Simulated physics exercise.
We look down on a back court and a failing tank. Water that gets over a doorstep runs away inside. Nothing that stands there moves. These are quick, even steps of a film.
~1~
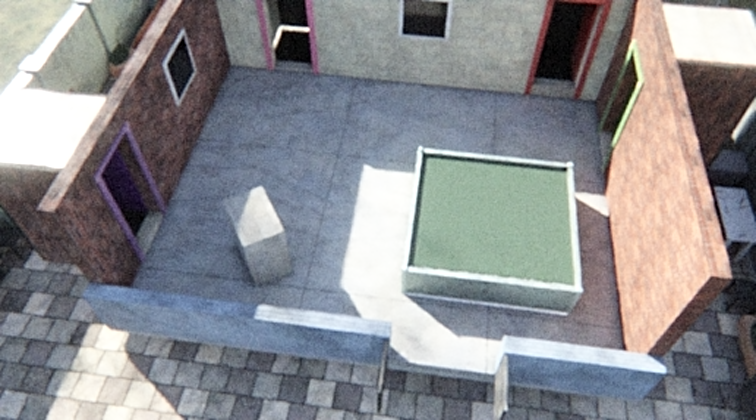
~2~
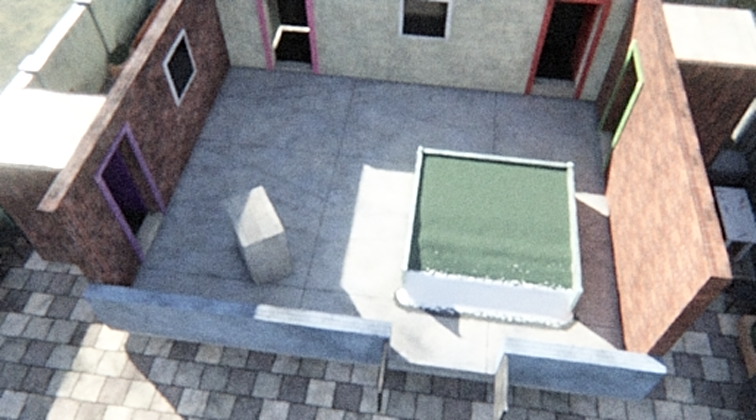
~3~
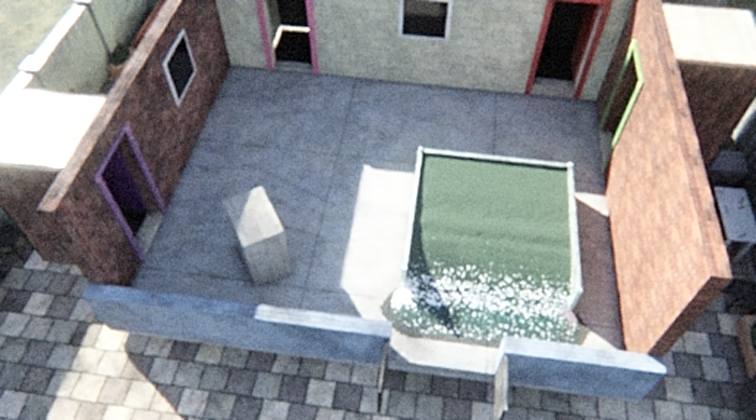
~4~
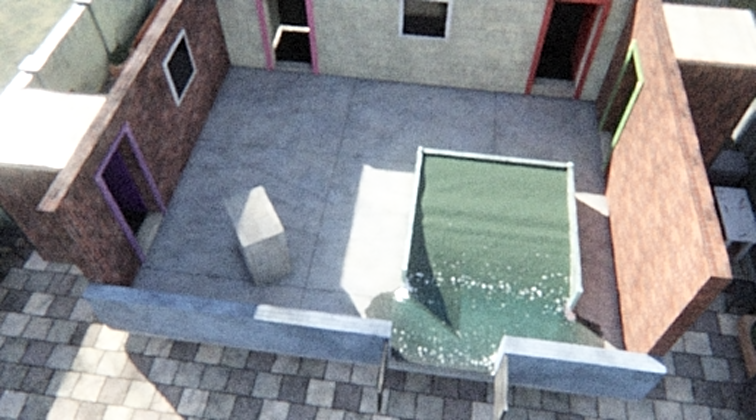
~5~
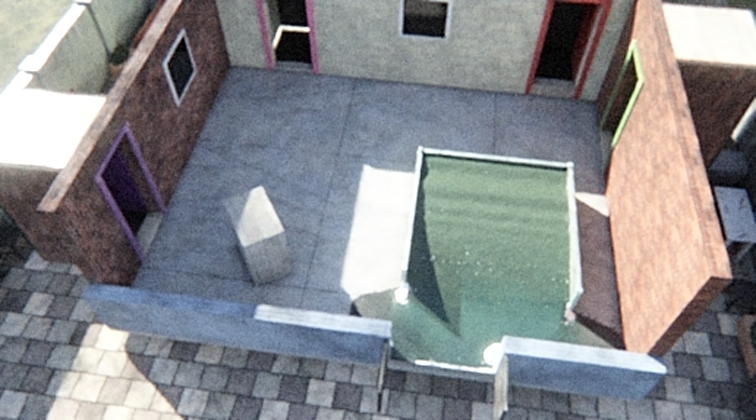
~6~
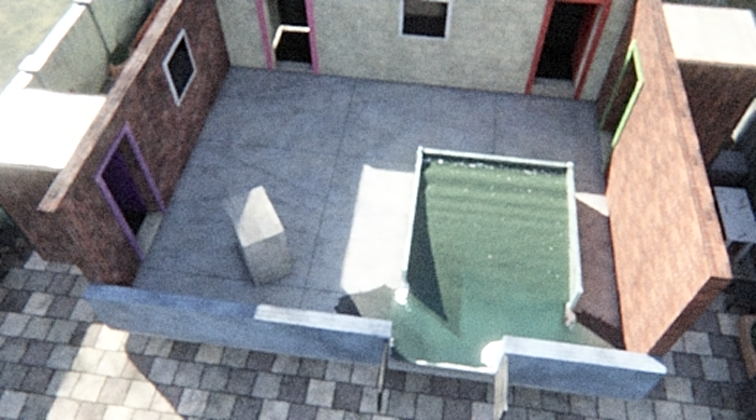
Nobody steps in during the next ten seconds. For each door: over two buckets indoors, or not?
In the end: The purple door holds within the limit; the pink door holds within the limit; the green door holds within the limit; the red door holds within the limit.
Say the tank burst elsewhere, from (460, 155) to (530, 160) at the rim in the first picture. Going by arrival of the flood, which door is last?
The purple one.
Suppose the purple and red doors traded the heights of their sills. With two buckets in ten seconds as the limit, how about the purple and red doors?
My reading: Purple door is under; red door passes that mark.
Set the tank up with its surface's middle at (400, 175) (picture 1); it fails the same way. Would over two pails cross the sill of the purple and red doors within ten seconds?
One by one: Purple door is over, red door is under.
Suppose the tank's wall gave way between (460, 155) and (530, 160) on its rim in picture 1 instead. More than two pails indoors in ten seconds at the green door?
In short: The green one takes more.
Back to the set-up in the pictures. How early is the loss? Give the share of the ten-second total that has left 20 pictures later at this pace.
Some 70 per cent.
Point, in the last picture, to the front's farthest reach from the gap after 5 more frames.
Around (254, 326).
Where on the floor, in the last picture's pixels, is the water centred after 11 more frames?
I would point to (496, 276).
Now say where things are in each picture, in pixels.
The first picture shows still water in the tank at (492, 217).
In the second picture, water pours out at (486, 294) and has run to (397, 294).
In the third picture, the front is at (388, 309), out from the gap at (486, 295).
In the fourth picture, water pours out at (486, 295) and has run to (372, 314).
In the fifth picture, water pours out at (486, 295) and has run to a hidden place.
In the sixth picture, the front is at a hidden place, out from the gap at (486, 295).
A moment on, water covers 15 % of the floor; the purple door not reached, the pink door not reached, the green door not reached, the red door not reached.
Next, water covers 20 % of the floor; the purple door not reached, the pink door not reached, the green door not reached, the red door not reached.
Then, water covers 35 % of the floor; the purple door wet at the sill, nothing in, the pink door not reached, the green door wet at the sill, nothing in, the red door wet at the sill, nothing in.
Later, water covers 60 % of the floor; the purple door wet at the sill, nothing in, the pink door not reached, the green door wet at the sill, nothing in, the red door wet at the sill, nothing in.
In the end, water covers 95 % of the floor; the purple door wet at the sill, nothing in, the pink door wet at the sill, nothing in, the green door wet at the sill, nothing in, the red door wet at the sill, nothing in.
